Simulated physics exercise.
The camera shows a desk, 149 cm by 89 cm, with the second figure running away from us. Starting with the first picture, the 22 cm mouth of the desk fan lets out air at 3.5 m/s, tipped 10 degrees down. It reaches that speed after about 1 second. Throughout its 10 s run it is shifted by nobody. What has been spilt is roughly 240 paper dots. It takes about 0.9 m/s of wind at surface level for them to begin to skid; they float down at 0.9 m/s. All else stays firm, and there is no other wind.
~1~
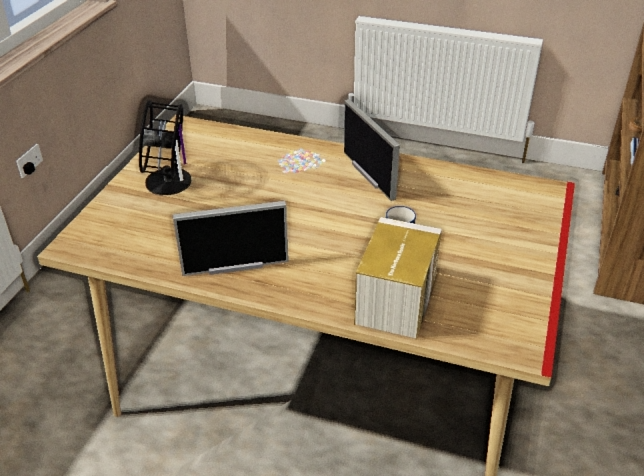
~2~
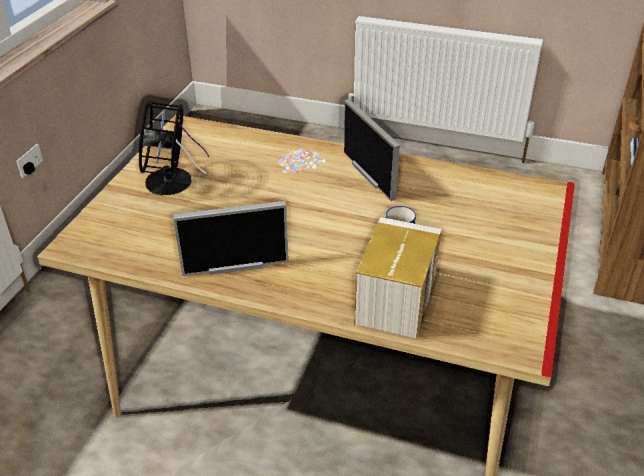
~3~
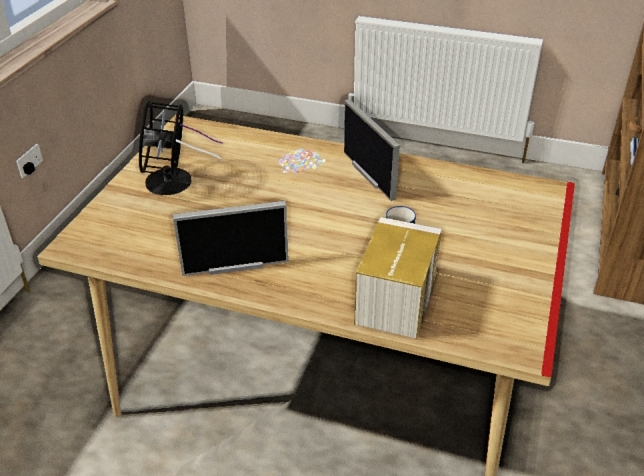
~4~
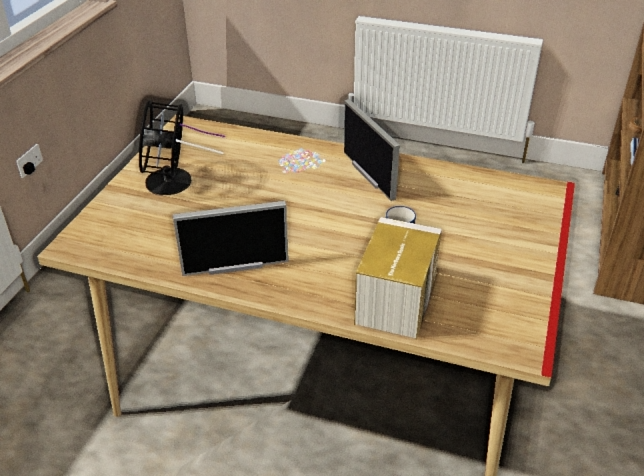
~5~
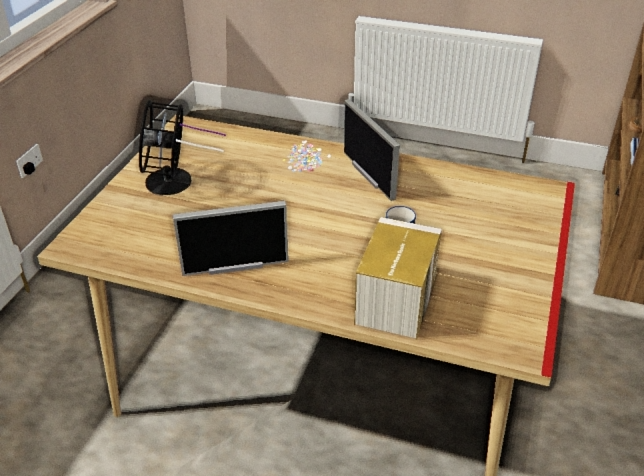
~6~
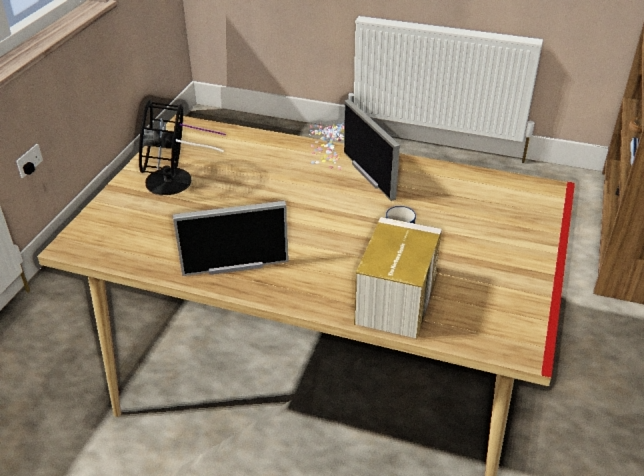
A desk fan's ribbons lift and stream out, then the paper dots skid away from it.
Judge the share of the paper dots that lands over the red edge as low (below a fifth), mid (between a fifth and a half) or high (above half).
Low - below a fifth.
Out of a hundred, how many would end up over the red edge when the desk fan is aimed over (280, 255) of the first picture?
In that case the share would be about 0 %.
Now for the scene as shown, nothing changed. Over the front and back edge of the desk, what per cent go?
0 % front, 100 % back.
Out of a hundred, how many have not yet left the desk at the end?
Around 0 per cent.
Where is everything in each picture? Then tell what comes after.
In the first picture, the middle of the paper dots is near (300, 161), none has stirred yet and the mouth of the desk fan is at (162, 139).
In the second picture, the middle of the paper dots is near (300, 160), none has stirred yet and the red edge is centred on (565, 266).
In the third picture, the middle of the paper dots is near (300, 160), none has stirred yet, the top of a laptop is at (371, 121) and the top of a mug is at (401, 215).
In the fourth picture, the middle of the paper dots is near (300, 160) and none has stirred yet.
In the fifth picture, the middle of the paper dots is near (308, 157), the farthest in sight from the desk fan is at (329, 156) and about 60 % have left their places.
In the sixth picture, the middle of the paper dots is near (334, 136), the farthest in sight from the desk fan is at (340, 126) and all have left their places.
Then, 1.0 s after the last picture, 0 % are on the move or not yet settled, 0 % are over the red edge.
Then, 2.2 s after the last picture, 0 % are on the move or not yet settled, 0 % are over the red edge.
Then, 4.6 s after the last picture, 0 % are on the move or not yet settled, 0 % are over the red edge.
Then, 9.1 s after the last picture, at the end, 0 % are over the red edge.
